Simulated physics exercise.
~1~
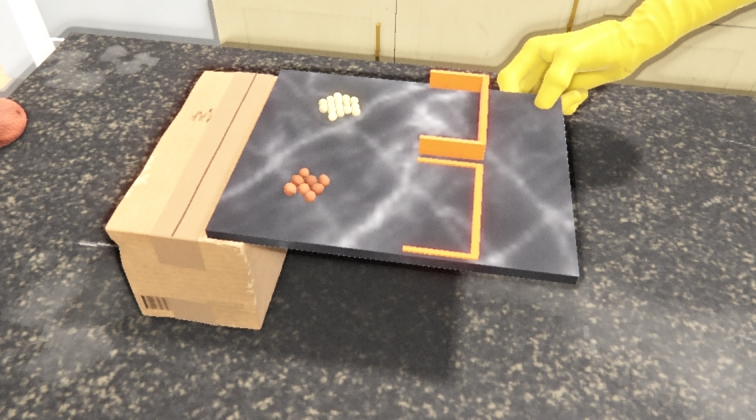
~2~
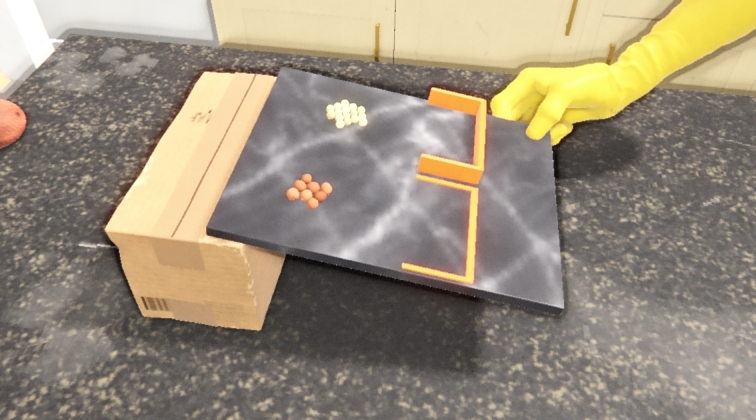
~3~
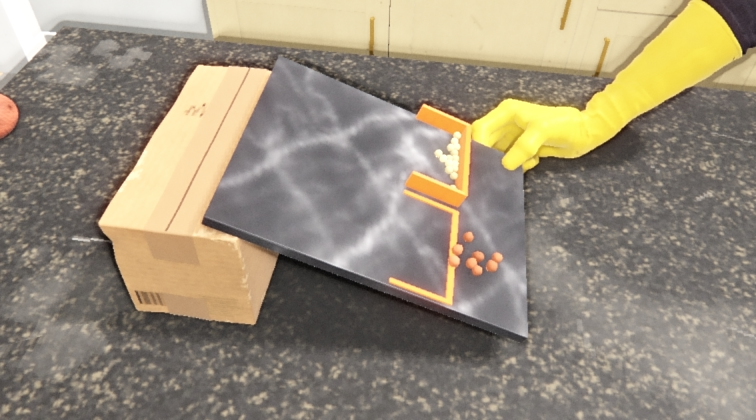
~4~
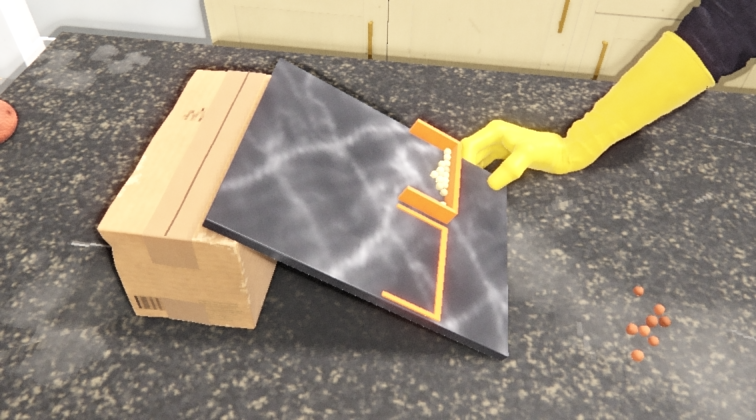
In the video, a yellow-gloved hand lowers the right end of a dark marbled board propped on a cardboard box, and two small clusters slide down it. The reddish balls pass the low orange barrier onto the counter, while the pale pieces stay behind the taller one.
